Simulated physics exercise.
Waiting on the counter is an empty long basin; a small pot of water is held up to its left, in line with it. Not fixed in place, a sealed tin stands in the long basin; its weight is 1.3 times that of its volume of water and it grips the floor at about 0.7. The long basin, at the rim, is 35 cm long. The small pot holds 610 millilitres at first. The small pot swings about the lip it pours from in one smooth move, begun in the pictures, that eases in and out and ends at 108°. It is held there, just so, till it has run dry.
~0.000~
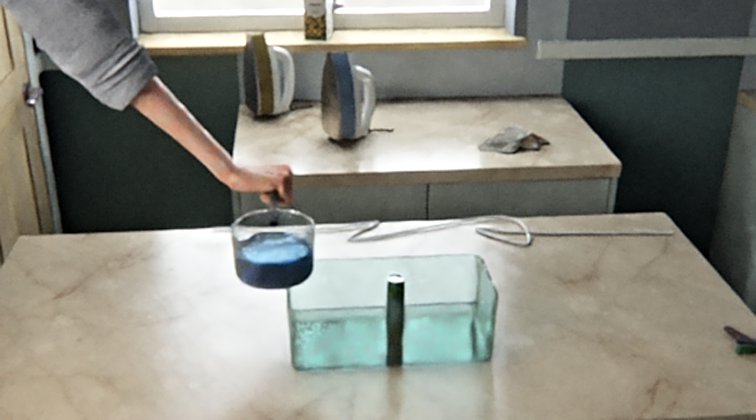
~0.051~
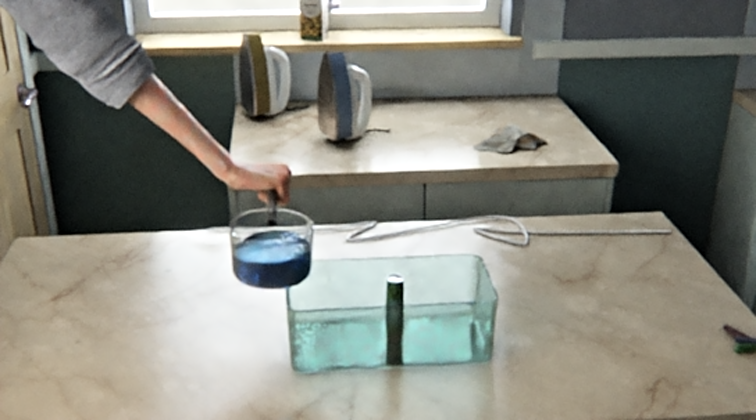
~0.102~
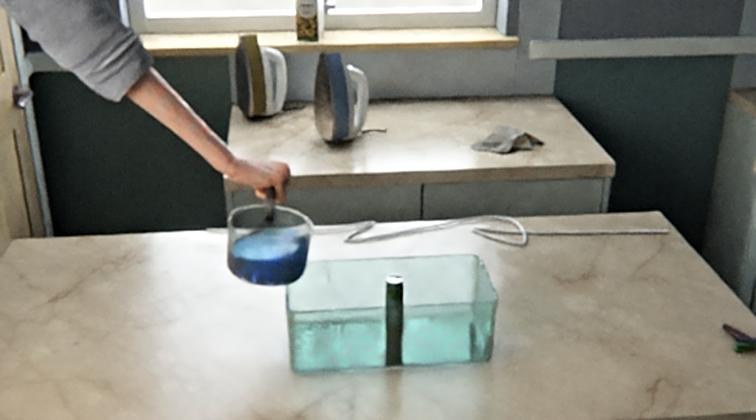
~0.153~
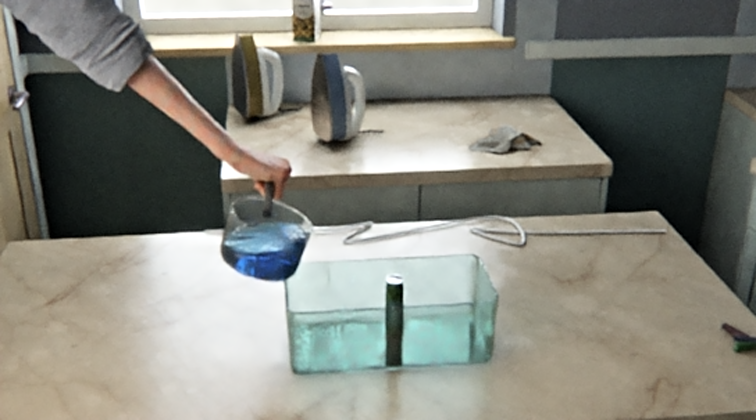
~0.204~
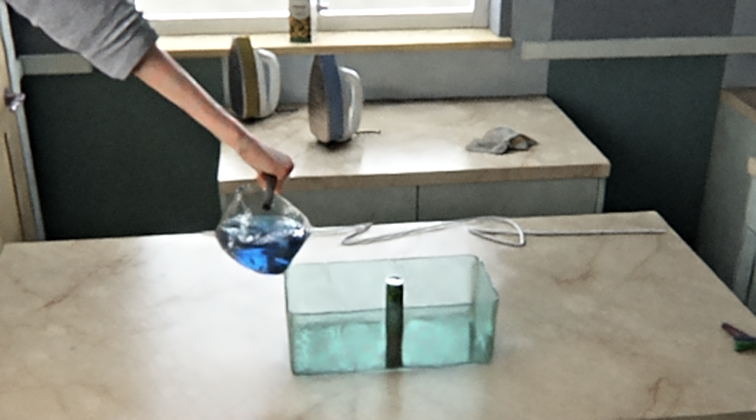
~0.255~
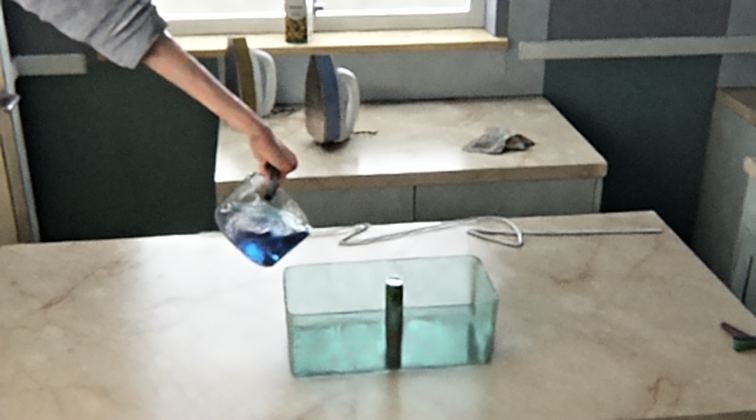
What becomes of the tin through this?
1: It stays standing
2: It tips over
(2) It tips over.
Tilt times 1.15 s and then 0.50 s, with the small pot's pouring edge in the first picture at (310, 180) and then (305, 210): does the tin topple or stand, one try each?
First it goes over; then it goes over.
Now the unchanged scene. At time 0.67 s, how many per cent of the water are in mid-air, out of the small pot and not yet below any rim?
About 16 % of the total.
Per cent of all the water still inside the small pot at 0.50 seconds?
Around 46 in a hundred.
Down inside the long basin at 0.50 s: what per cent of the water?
At that time the basin holds about 3 per cent of the liquid.
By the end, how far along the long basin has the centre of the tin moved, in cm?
Net tin displacement: Roughly 8.5 cm.
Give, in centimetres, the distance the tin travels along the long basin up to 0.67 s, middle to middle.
Measured centre to centre, about 1 cm.
After 0.50 s the tilt is 105° and 45 per cent is still to pour; the tin stands where it began.
After 0.67 s the tilt is 108° and 4 per cent is still to pour; the tin leans 10°.
After 0.86 s the tilt is 108° and 0 per cent is still to pour; the tin lies on its side.
After 1.06 s the tilt is 108° and 0 per cent is still to pour; the tin lies on its side.
In the end the tin lies on its side.
